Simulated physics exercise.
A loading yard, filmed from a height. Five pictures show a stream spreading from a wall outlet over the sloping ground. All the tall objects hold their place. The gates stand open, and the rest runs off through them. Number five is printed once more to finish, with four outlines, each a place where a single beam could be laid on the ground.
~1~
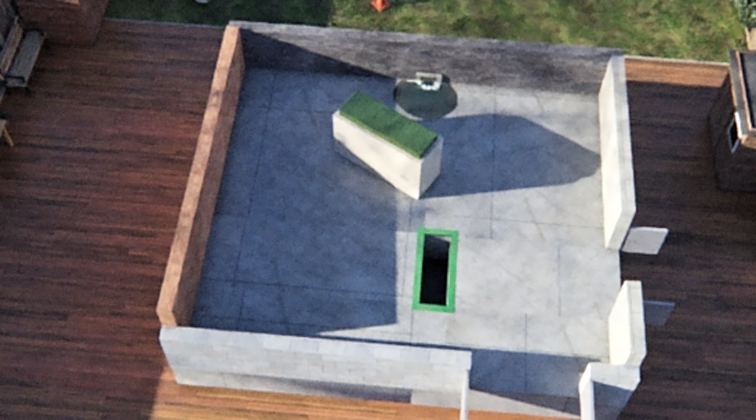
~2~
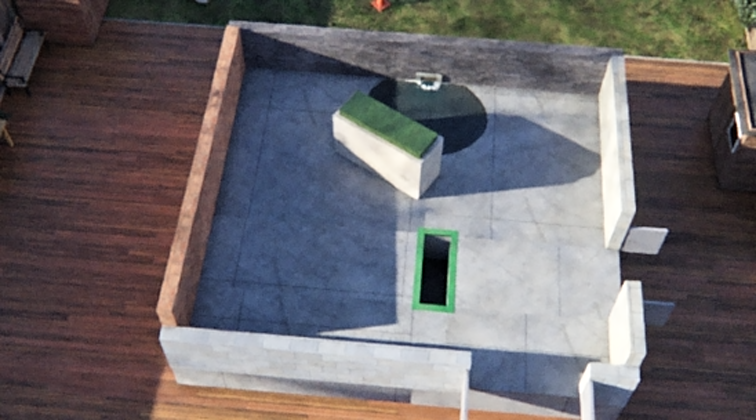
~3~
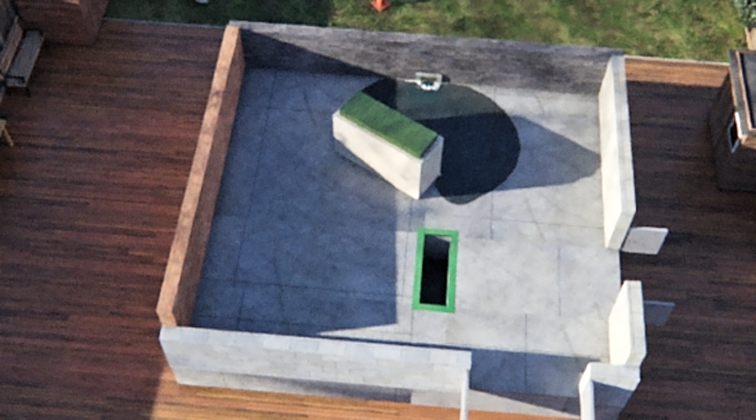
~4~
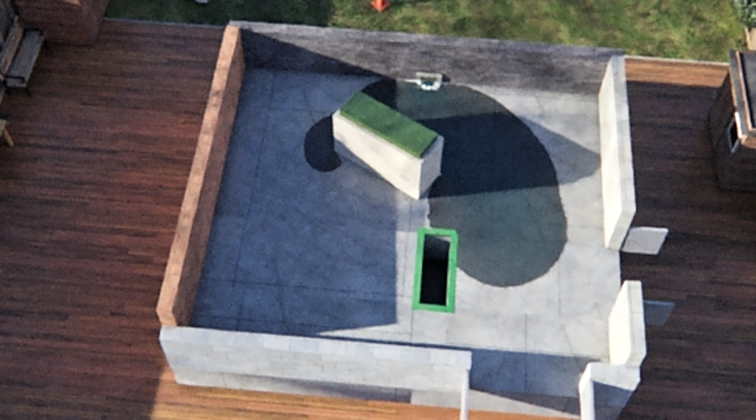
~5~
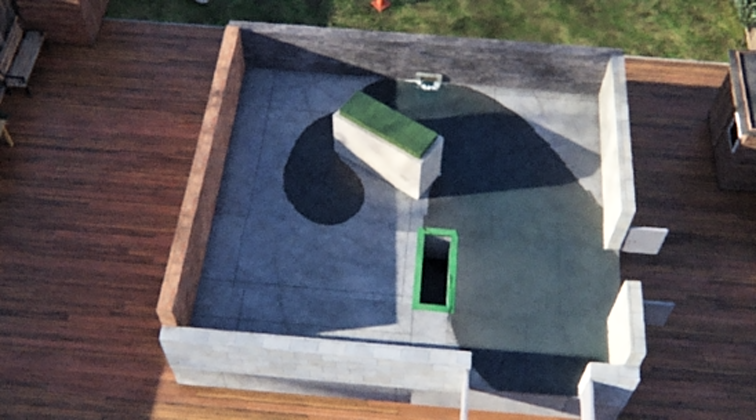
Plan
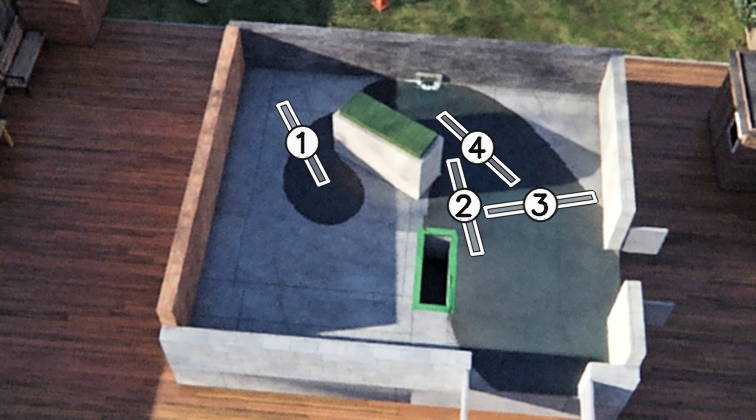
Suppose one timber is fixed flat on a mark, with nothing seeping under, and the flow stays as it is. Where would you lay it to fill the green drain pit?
It is 3.
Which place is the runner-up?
That is place 2.
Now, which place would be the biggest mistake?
Place 4.
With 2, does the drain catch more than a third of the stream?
No, it does not.
On the marked copy, 1 from (282, 103) to (323, 183); 2 from (452, 160) to (477, 253); 3 from (486, 212) to (594, 196); 4 from (441, 114) to (514, 182).
If 1 is chosen, about 9 % of the stream goes into the green drain pit, about 90 % out by the gates.
If 2 is chosen, about 21 % of the stream goes into the green drain pit, about 78 % out by the gates.
If 3 is chosen, about 41 % of the stream goes into the green drain pit, about 58 % out by the gates.
If 4 is chosen, about 6 % of the stream goes into the green drain pit, about 93 % out by the gates.
